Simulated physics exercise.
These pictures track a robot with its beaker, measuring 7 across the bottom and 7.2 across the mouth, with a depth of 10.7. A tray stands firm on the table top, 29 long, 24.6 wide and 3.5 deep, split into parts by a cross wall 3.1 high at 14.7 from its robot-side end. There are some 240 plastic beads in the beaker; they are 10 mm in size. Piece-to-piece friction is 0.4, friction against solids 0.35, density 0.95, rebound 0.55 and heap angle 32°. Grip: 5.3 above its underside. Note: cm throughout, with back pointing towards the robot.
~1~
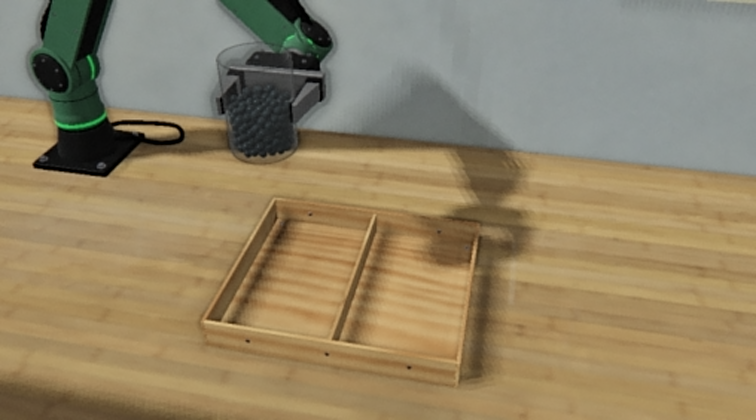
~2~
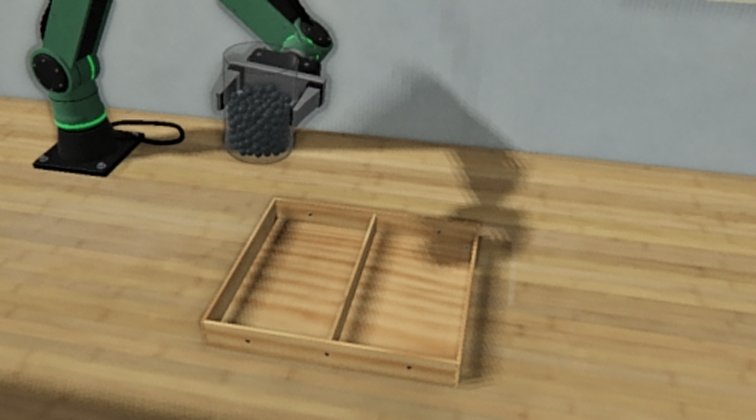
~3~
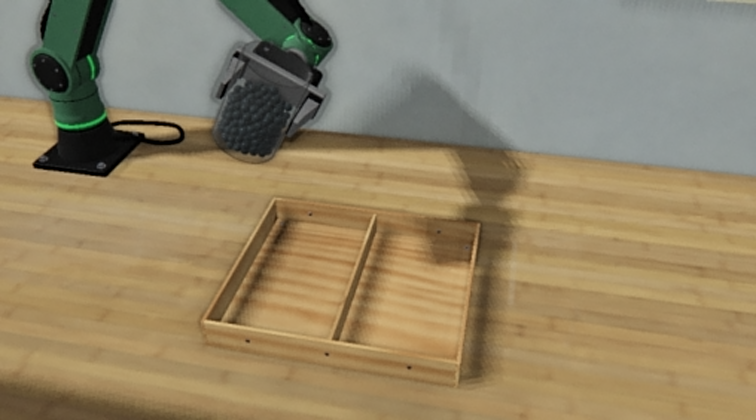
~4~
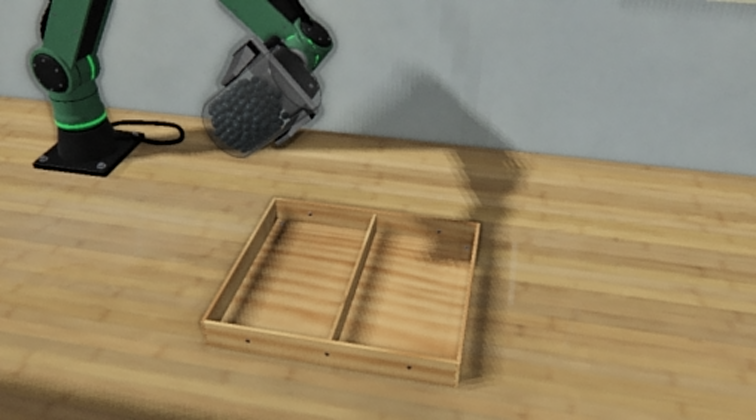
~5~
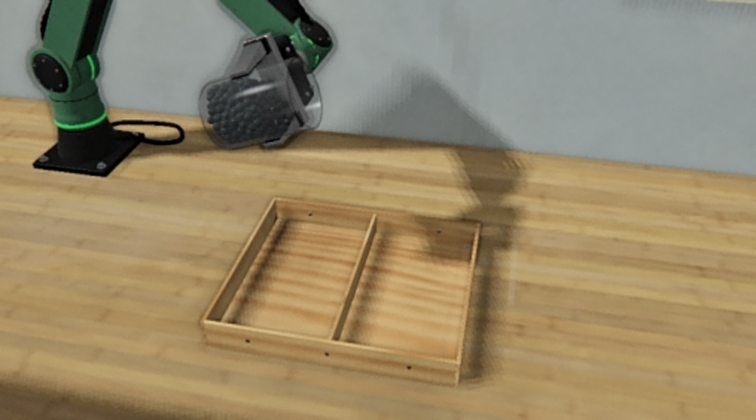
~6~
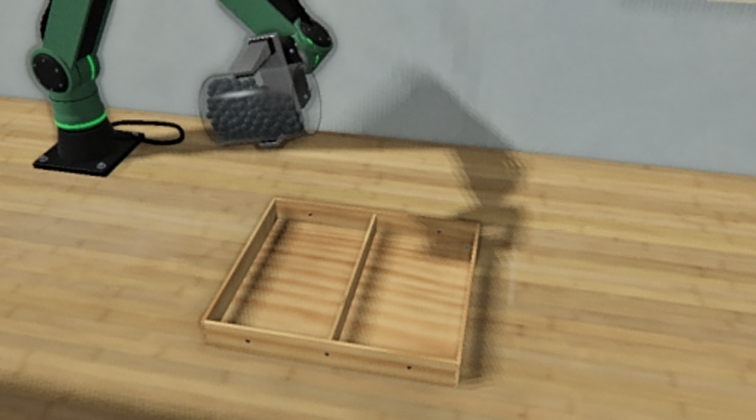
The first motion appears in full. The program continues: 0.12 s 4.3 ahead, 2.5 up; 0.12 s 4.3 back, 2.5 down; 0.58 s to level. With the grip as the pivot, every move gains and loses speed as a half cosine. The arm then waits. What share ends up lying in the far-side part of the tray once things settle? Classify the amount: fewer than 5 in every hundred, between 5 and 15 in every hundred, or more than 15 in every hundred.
More than 15 in every hundred.
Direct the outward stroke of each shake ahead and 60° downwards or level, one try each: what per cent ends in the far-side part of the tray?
Result: Approx. 0 % and 25 %, one try each.
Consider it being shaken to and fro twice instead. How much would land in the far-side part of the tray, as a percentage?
55 %.
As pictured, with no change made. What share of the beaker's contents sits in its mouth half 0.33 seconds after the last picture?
Around 55 in a hundred.
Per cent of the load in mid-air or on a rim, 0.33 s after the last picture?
49 per cent.
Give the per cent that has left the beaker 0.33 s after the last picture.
About 50 per cent.
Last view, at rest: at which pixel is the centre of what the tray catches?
(419, 294).
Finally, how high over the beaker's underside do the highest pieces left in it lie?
Around 5.5 cm up.
Then, 0.33 s on, tilted 73° forward, highest piece 26 above the table; 115 in the beaker, 5 in the far-side part, 117 in flight or on a rim.
Then, 0.66 s on, tilted 14° forward, highest piece 28 above the table; 112 in the beaker, 107 in the far-side part, 14 in the robot-side part, 4 on the table or floor.
Then, 1.02 s on, level, highest piece 26 above the table; 112 in the beaker, 107 in the far-side part, 14 in the robot-side part, 4 on the table or floor.
Then, 2.07 s on, level, highest piece 26 above the table; 112 in the beaker, 107 in the far-side part, 14 in the robot-side part, 4 on the table or floor.
In the end, 112 in the beaker, 107 in the far-side part, 14 in the robot-side part, 4 on the table or floor. That is 45 % in the far-side part of the tray.
